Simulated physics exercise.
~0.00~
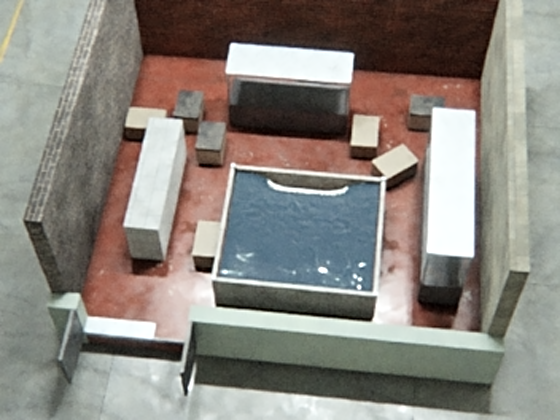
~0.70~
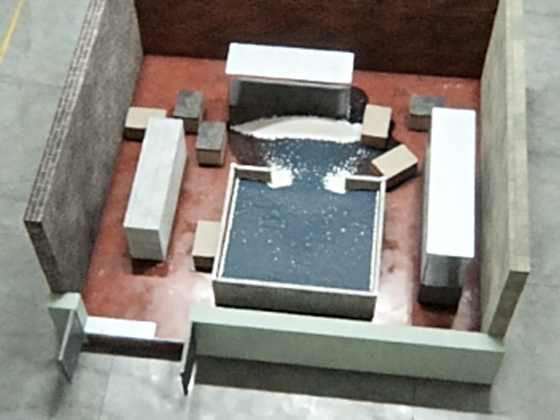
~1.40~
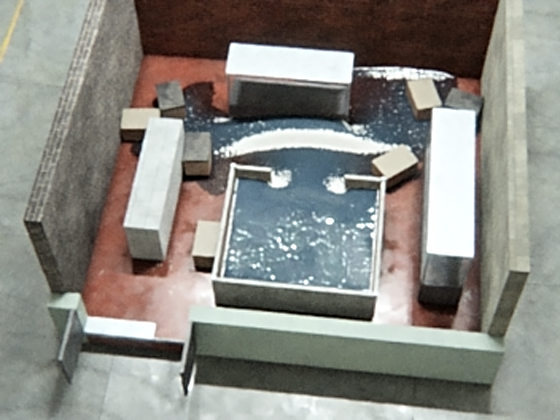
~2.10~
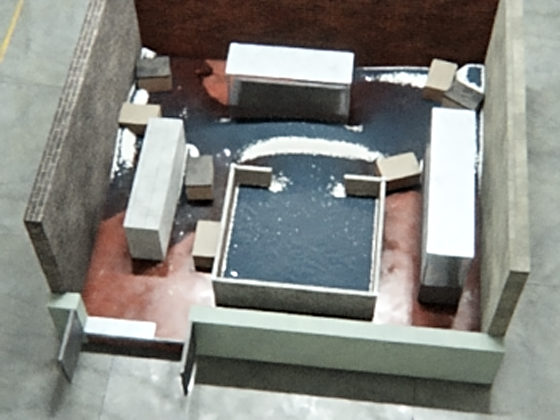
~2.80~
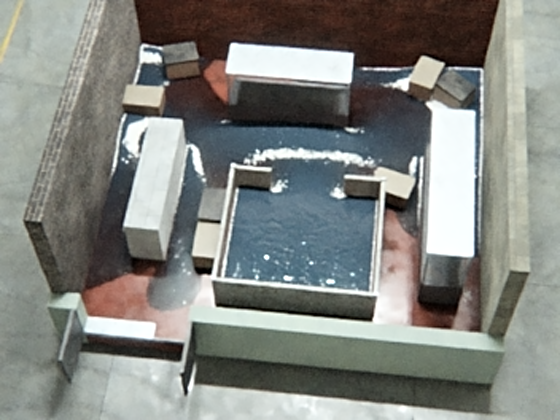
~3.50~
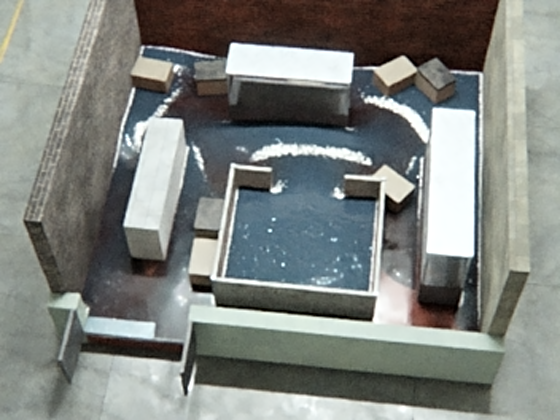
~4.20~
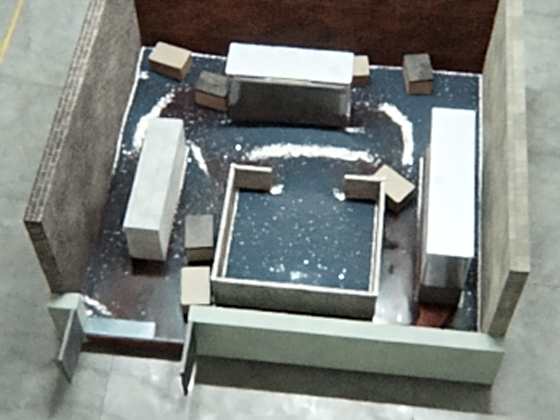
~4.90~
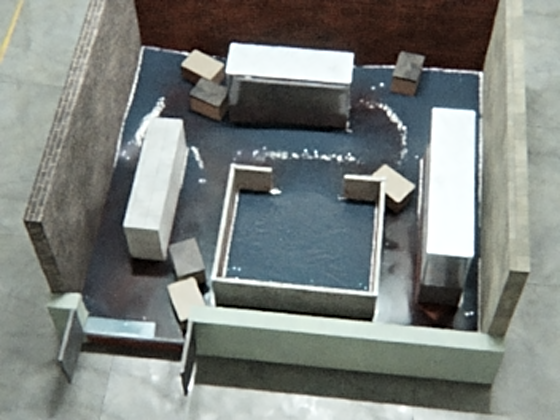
A walled enclosure with a reddish floor, open at a small gap in its pale green front wall, is seen from above by a still camera. A square tank of dark water stands near the front, with long white-topped blocks at the back and both sides and small tan and grey-brown boxes scattered between them. The tank's rear wall gives way in the middle, and water surges backward, then spreads around the blocks. Boxes are pushed toward the back corners, then drift along the walls. Finally, dark water covers most of the floor, with two boxes gathered near the front gap.
